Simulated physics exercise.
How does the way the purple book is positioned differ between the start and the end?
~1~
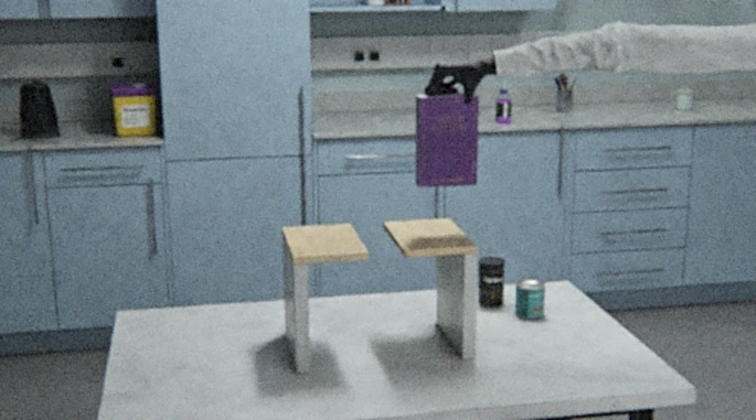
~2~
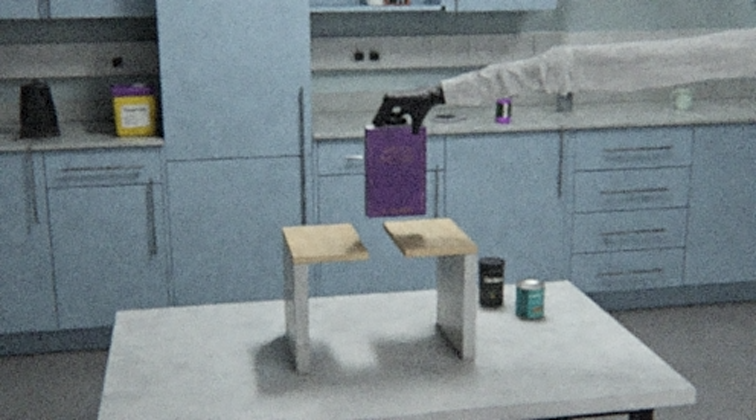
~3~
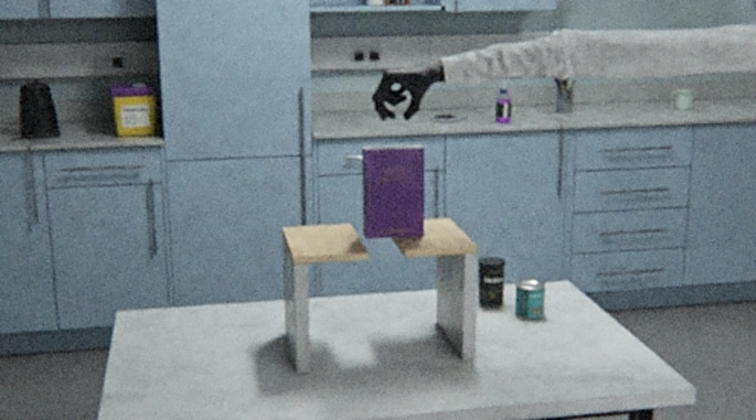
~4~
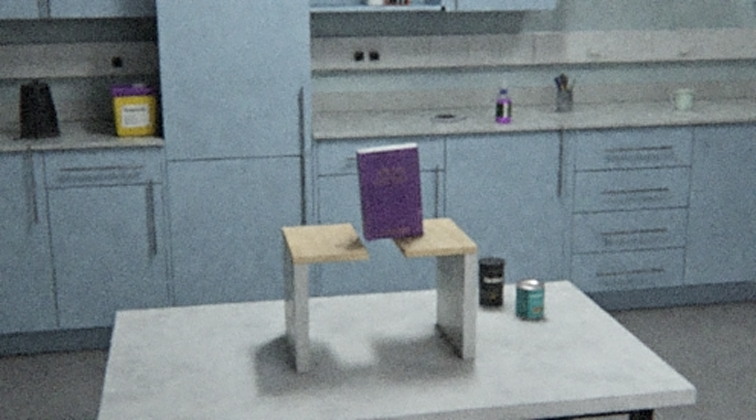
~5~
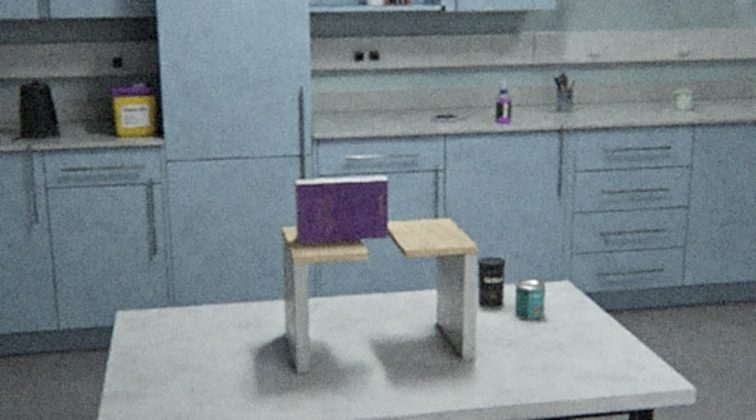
At the start the purple book is held upright by the gloved hand, while at the end it rests on its side on the left support.
In the video, a black-gloved hand carries an upright purple book left and down over the gap between two wooden-topped supports, then lets go and withdraws. The book tilts left and tips over, ending on its side on the left support.
